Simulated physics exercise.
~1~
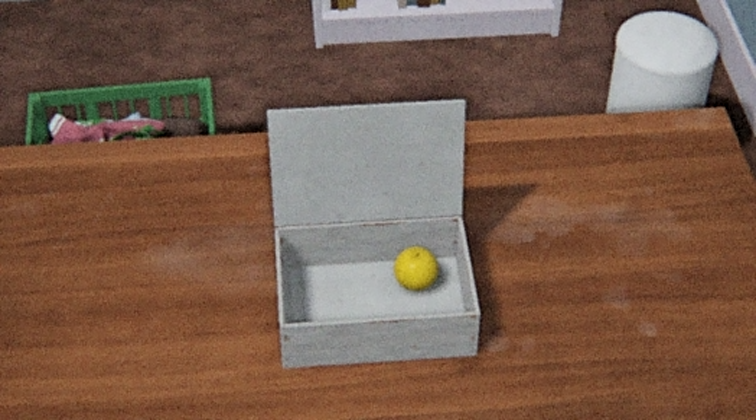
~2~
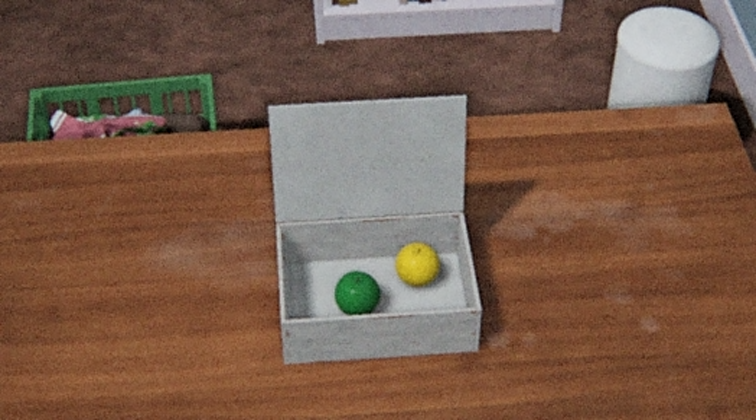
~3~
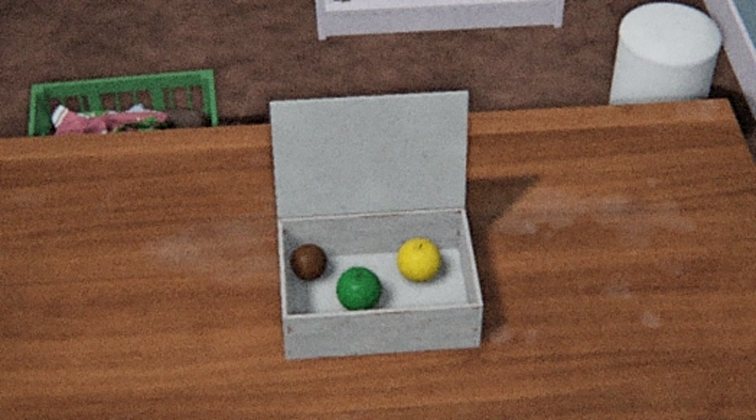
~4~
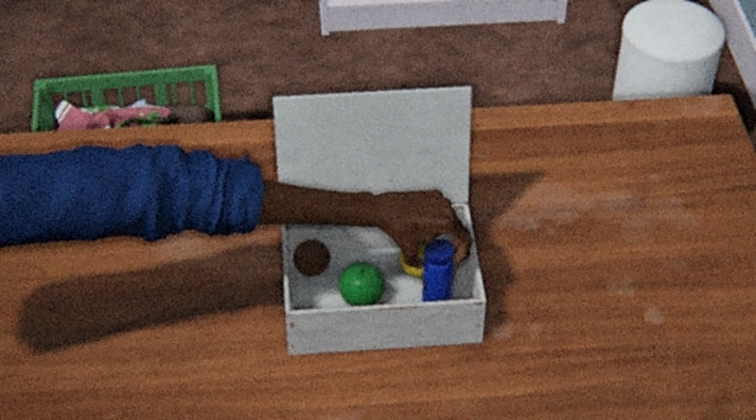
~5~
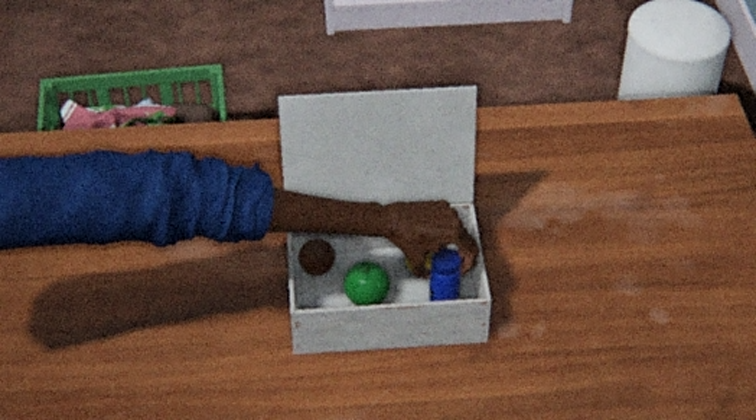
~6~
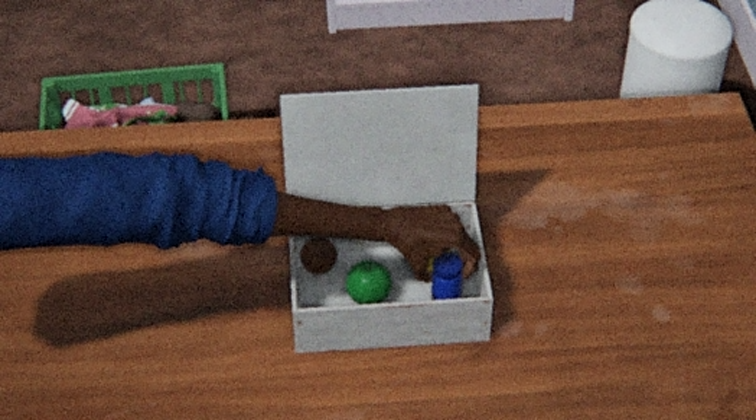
A hand lowers a blue shaker into an open box holding yellow, green and brown balls.
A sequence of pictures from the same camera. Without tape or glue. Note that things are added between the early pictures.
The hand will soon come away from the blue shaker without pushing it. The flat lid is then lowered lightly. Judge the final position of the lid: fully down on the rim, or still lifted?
Final position: Still lifted.
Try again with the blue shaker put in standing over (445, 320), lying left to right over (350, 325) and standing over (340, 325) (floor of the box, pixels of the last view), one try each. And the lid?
First try: It gets propped open; second try: It comes fully down; third try: It gets propped open.
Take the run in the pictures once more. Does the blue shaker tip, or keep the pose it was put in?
Simply put, the blue shaker remains unturned.
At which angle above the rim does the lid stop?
Some 12°.
Then, 1.40 s past the last view, lid 72° above the rim.
Then, 1.90 s past the last view, lid 36° above the rim.
Finally, lid 11° above the rim; all 4 still in place. Final places as the last picture's camera would see them, blue shaker near (446, 288).
